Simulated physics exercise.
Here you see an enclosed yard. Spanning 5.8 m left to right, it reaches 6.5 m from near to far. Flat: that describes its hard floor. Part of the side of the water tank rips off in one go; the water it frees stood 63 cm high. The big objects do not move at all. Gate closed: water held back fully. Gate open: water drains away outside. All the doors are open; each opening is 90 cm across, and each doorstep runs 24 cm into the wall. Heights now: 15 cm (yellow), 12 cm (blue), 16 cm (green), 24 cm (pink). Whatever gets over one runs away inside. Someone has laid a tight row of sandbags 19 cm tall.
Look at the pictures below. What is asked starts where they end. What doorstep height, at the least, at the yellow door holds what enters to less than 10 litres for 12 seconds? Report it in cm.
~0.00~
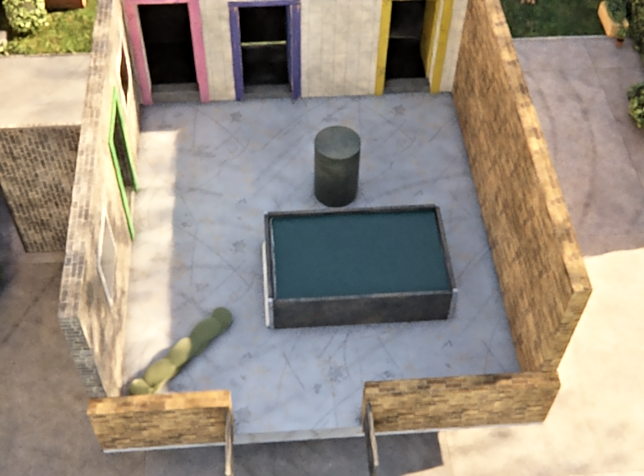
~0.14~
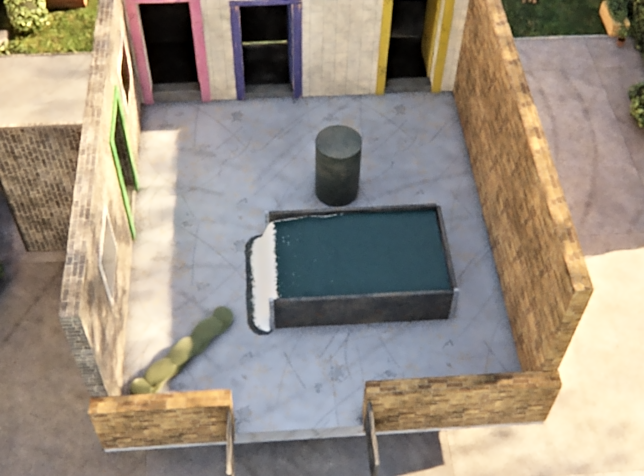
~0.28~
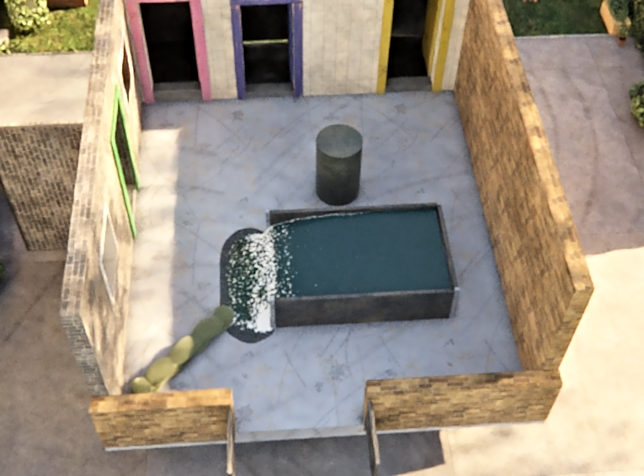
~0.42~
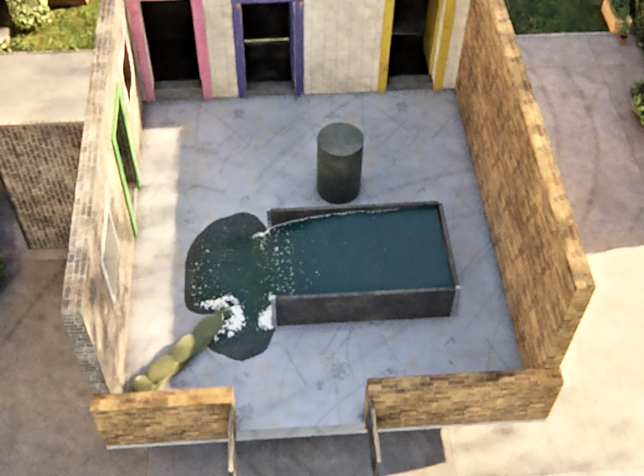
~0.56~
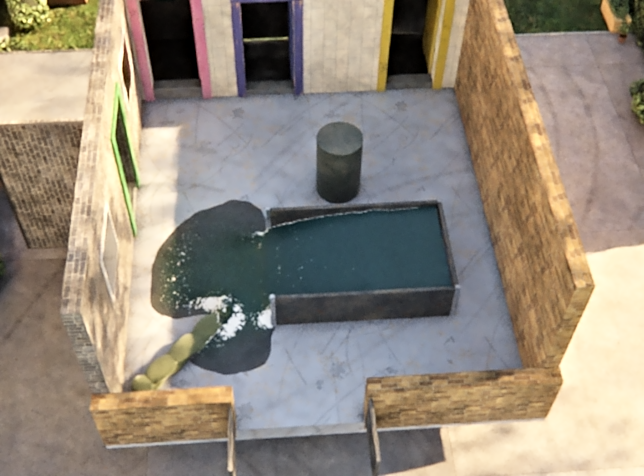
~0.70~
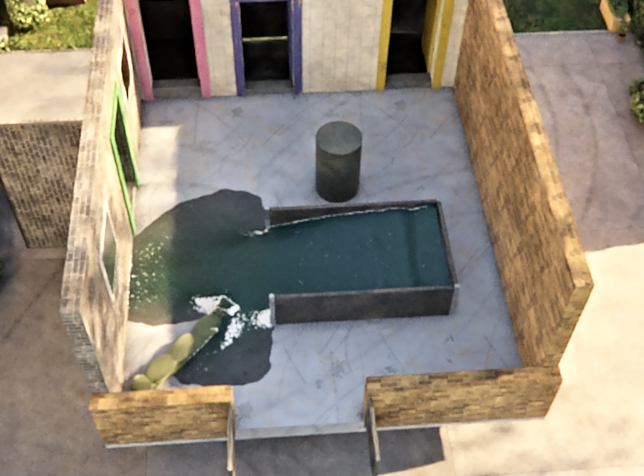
A height of roughly 9.5 cm.
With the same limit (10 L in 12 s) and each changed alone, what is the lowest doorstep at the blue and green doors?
About 9.5 cm at blue and about 21 cm at green.
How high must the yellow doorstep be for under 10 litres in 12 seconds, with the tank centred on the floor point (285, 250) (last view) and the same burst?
Roughly 7.5 centimetres.
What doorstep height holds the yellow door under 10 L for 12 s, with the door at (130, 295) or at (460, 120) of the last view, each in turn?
Roughly 34 cm for the first and 12.0 cm for the second.
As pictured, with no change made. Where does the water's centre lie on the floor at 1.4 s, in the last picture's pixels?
The balance point sits at roughly (292, 275).
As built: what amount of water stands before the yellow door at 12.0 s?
Some 8.0 cm.
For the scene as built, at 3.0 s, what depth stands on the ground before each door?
Centimetres: Yellow = 0, blue = 2, green = 21, pink = 27.
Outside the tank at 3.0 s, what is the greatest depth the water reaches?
About 35 cm.
After 1.4 s water covers 25 % of the floor, deepest (40 cm) near (142, 283); it has not reached the yellow door.
After 3.0 s water covers 40 % of the floor, deepest (35 cm) near (121, 420); it has not reached the yellow door.
After 12.0 s water covers 95 % of the floor, deepest (12 cm) near (525, 384); 8 cm at the yellow door, 0 litres in over its 15 cm doorstep.
At the yellow door as built, the water arrived by 4.2 s and peaked near 11 cm at 9.6 s.
Run again over the same 12 s with other heights there, 21 litres in over 8 cm, 7 litres over 10.5 cm. The limit of 10 litres is kept from about 9.5 cm up.
